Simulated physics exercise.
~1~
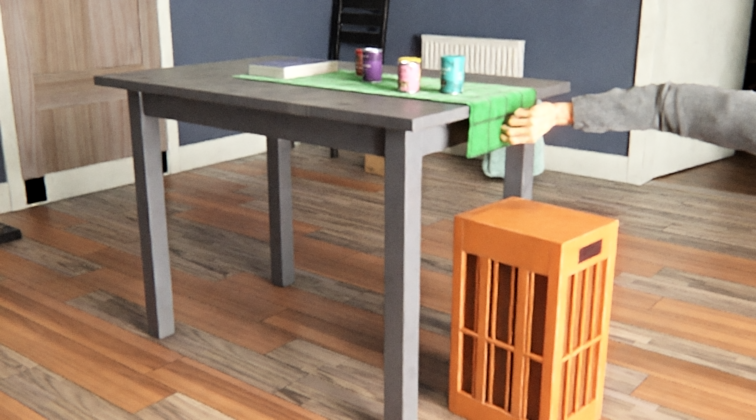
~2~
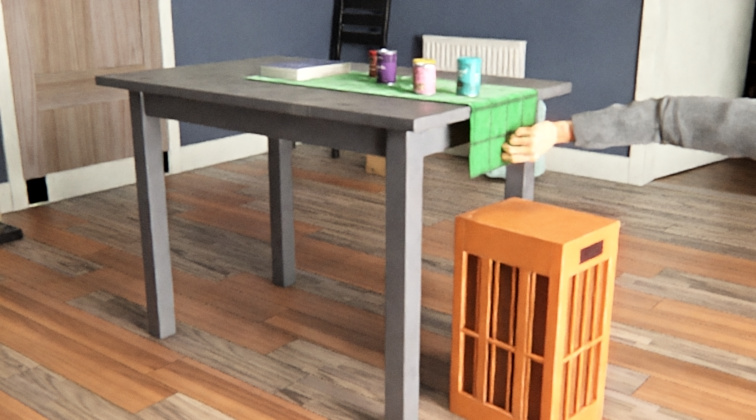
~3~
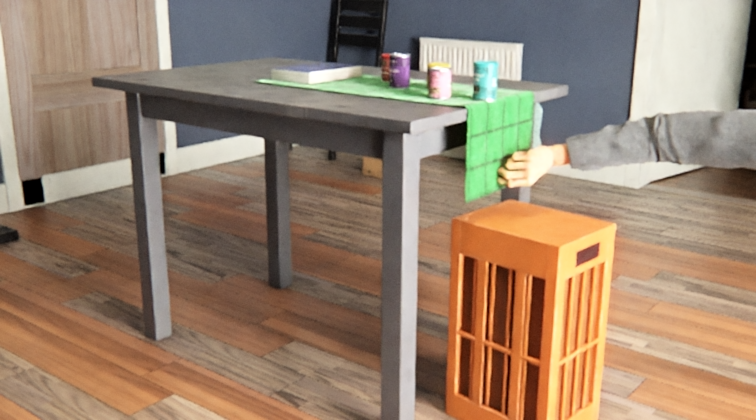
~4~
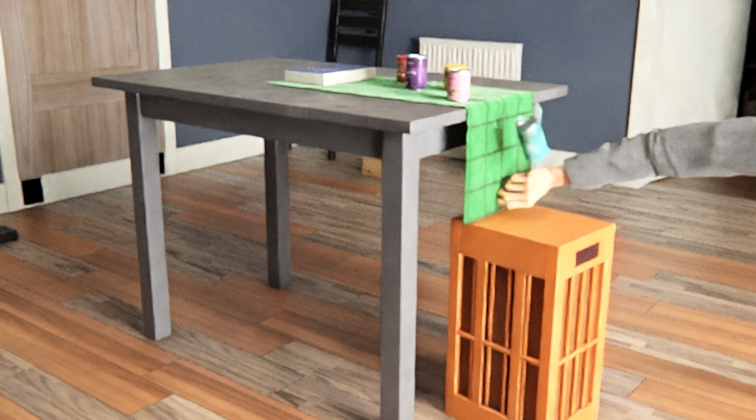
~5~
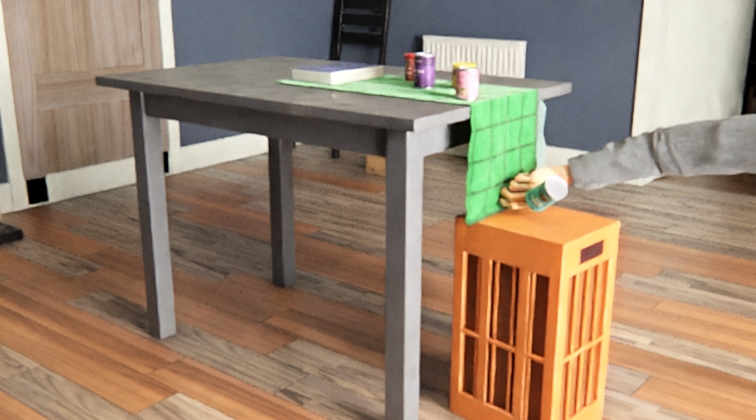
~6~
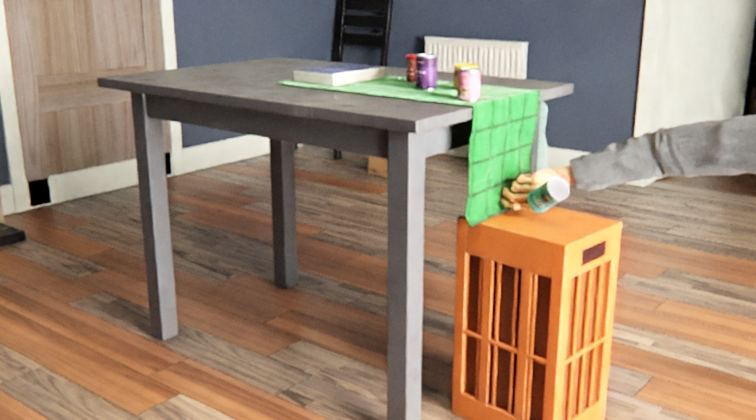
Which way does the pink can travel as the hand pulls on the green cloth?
The pink can moves to the right, riding along on the cloth toward the end of the table.
